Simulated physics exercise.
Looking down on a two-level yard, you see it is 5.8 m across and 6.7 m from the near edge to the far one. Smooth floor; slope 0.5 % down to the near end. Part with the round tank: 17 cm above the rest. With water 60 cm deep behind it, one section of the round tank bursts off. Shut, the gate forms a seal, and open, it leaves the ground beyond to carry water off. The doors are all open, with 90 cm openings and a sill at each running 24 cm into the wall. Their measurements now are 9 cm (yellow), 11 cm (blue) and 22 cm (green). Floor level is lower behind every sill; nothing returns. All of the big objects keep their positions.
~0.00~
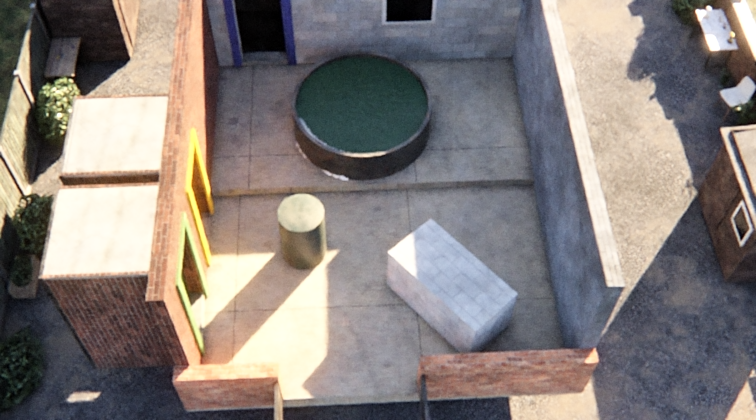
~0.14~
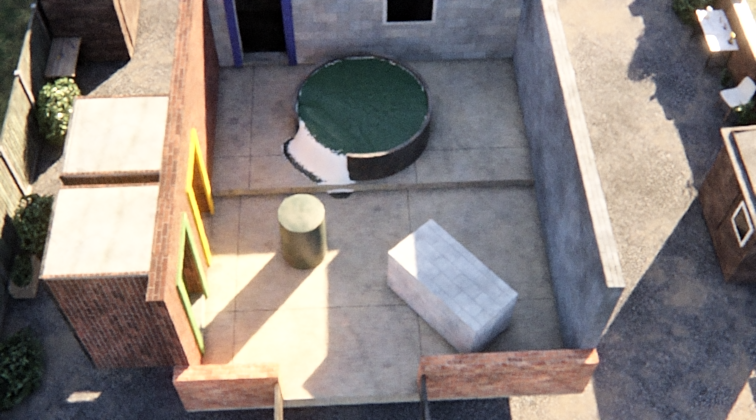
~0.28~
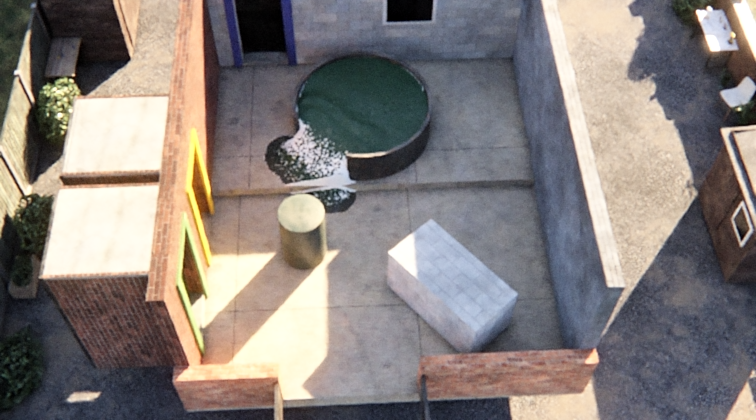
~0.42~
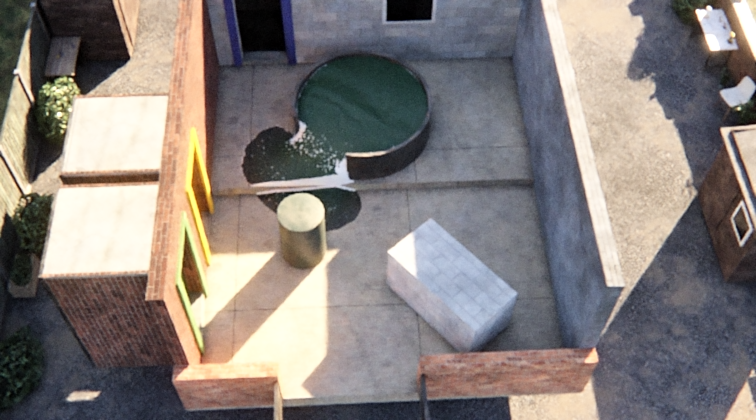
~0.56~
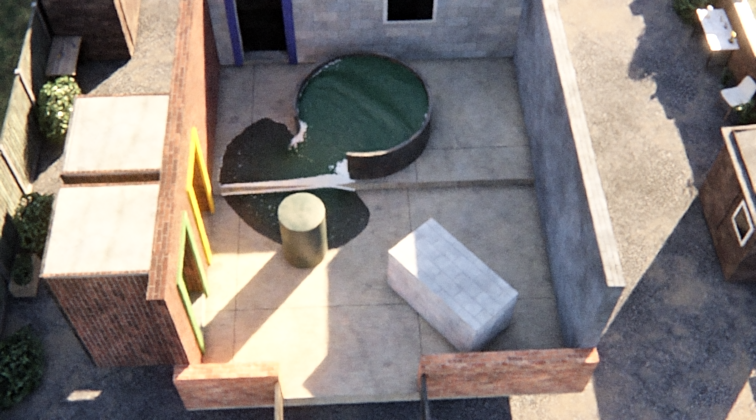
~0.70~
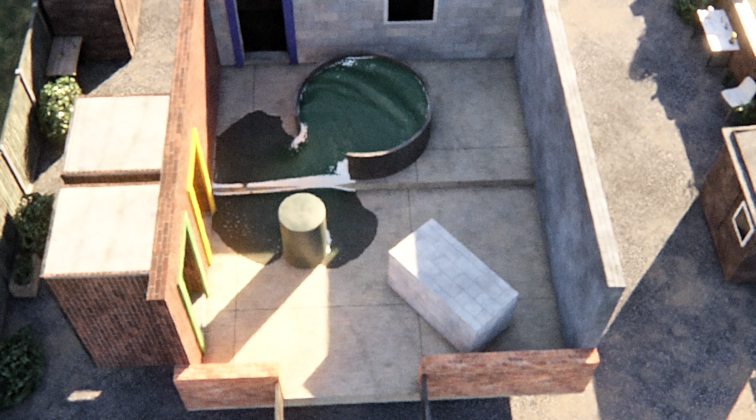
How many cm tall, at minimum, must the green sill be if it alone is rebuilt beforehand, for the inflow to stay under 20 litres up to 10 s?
Around 12.5 cm at the least.
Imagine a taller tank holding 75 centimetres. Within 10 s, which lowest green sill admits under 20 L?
Something near 16 cm should do.
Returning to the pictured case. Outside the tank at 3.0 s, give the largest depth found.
Max depth: About 36 cm.
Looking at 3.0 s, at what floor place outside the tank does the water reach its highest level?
Around (202, 376).
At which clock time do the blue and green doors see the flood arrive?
Arrival times - blue: 3.0 seconds; green: 1.2 seconds.
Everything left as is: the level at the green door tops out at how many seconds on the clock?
I'd guess close to 2.0 seconds.
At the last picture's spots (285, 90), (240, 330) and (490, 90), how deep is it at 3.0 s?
Taking the spots in order: About 2, 10 and 0 centimetres.
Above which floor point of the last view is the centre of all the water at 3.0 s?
The water is centred around (317, 195) in the last picture's pixels.
After 1.4 s water covers 25 % of the floor, deepest (42 cm) near (210, 258); 14 cm at the green door, 0 litres in over its 22 cm sill.
After 3.0 s water covers 50 % of the floor, deepest (36 cm) near (202, 376); 14 cm at the green door, 0 litres in over its 22 cm sill.
After 10.0 s water covers 80 % of the floor, deepest (14 cm) near (201, 387); 10 cm at the green door, 0 litres in over its 22 cm sill.
At the green door as built, the water arrived by 1.2 s and peaked near 16 cm at 2.0 s.
Run again over the same 10 s with other heights there, 34 litres in over 11 cm, 5 litres over 15 cm. The limit of 20 litres is kept from about 12.5 cm up.
